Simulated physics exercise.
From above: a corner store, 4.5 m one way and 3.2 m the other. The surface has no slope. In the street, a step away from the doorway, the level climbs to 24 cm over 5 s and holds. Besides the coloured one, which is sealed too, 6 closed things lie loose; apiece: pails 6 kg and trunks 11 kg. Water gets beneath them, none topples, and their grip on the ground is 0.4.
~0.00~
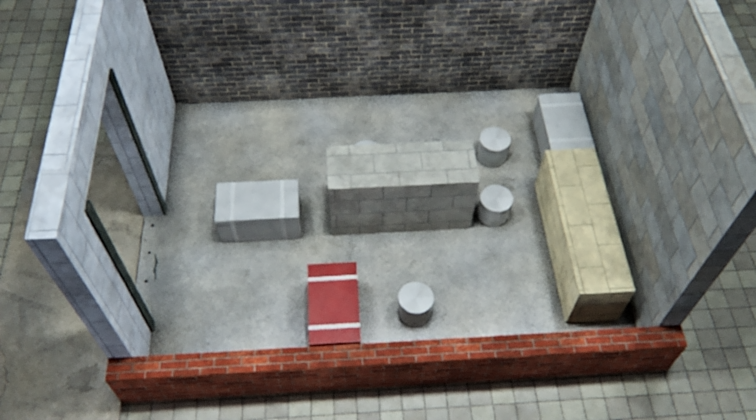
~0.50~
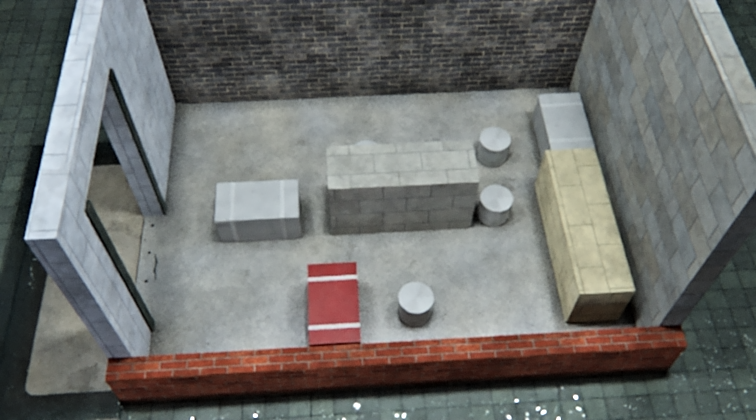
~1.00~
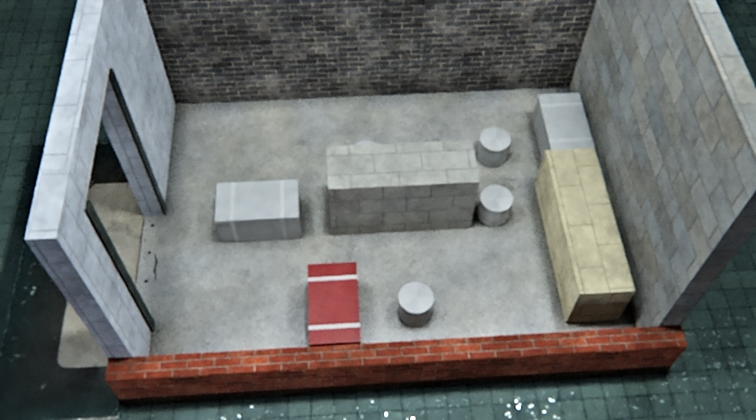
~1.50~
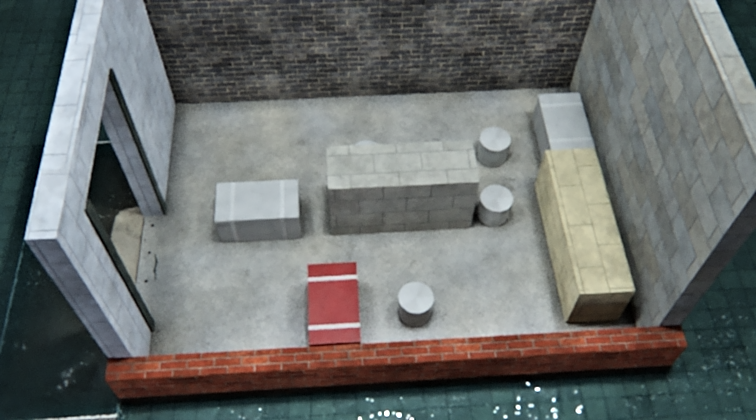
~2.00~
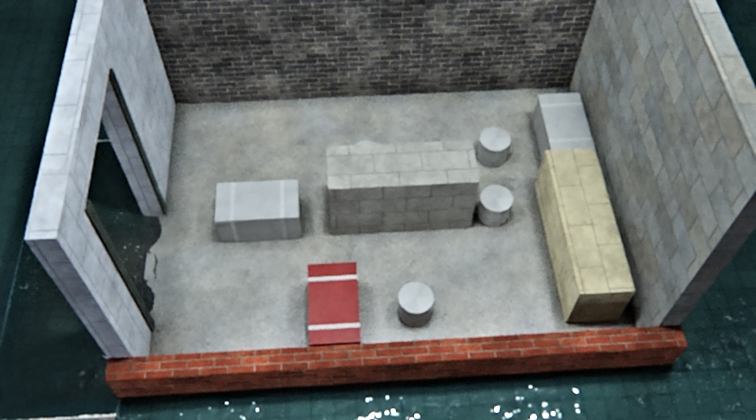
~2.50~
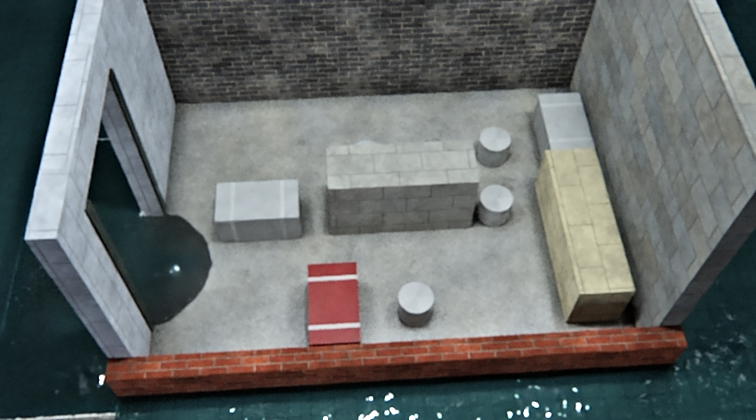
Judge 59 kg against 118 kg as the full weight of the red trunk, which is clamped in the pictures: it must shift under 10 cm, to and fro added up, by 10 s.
For it, only the higher weight holds it.
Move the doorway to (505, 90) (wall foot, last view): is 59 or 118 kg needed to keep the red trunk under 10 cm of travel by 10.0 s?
In that case only the higher weight holds it.
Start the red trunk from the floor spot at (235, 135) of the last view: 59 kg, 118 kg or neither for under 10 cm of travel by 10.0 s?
Either load holds.
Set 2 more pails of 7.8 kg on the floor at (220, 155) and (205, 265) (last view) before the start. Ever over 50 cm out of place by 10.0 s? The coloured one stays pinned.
In that order: Short of it, more.
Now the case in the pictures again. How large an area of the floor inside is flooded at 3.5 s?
Some 2.0 m2.
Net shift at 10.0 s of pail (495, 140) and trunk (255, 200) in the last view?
In that order: 50 cm, 80 cm.
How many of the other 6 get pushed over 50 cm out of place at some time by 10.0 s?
I count 1.
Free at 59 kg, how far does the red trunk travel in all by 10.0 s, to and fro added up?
About 100 cm.
After 3.5 s the red trunk would be 0 cm from its start with 59 kg and 0 cm from its start with 118 kg; 0 cm of water round it then.
After 4.5 s the red trunk would be 0 cm from its start with 59 kg and 0 cm from its start with 118 kg; 6 cm of water round it then.
After 7.0 s the red trunk would be 22 cm from its start with 59 kg and 0 cm from its start with 118 kg; 10 cm of water round it then.
After 10.0 s the red trunk would be 90 cm from its start with 59 kg and 0 cm from its start with 118 kg; 12 cm of water round it then.
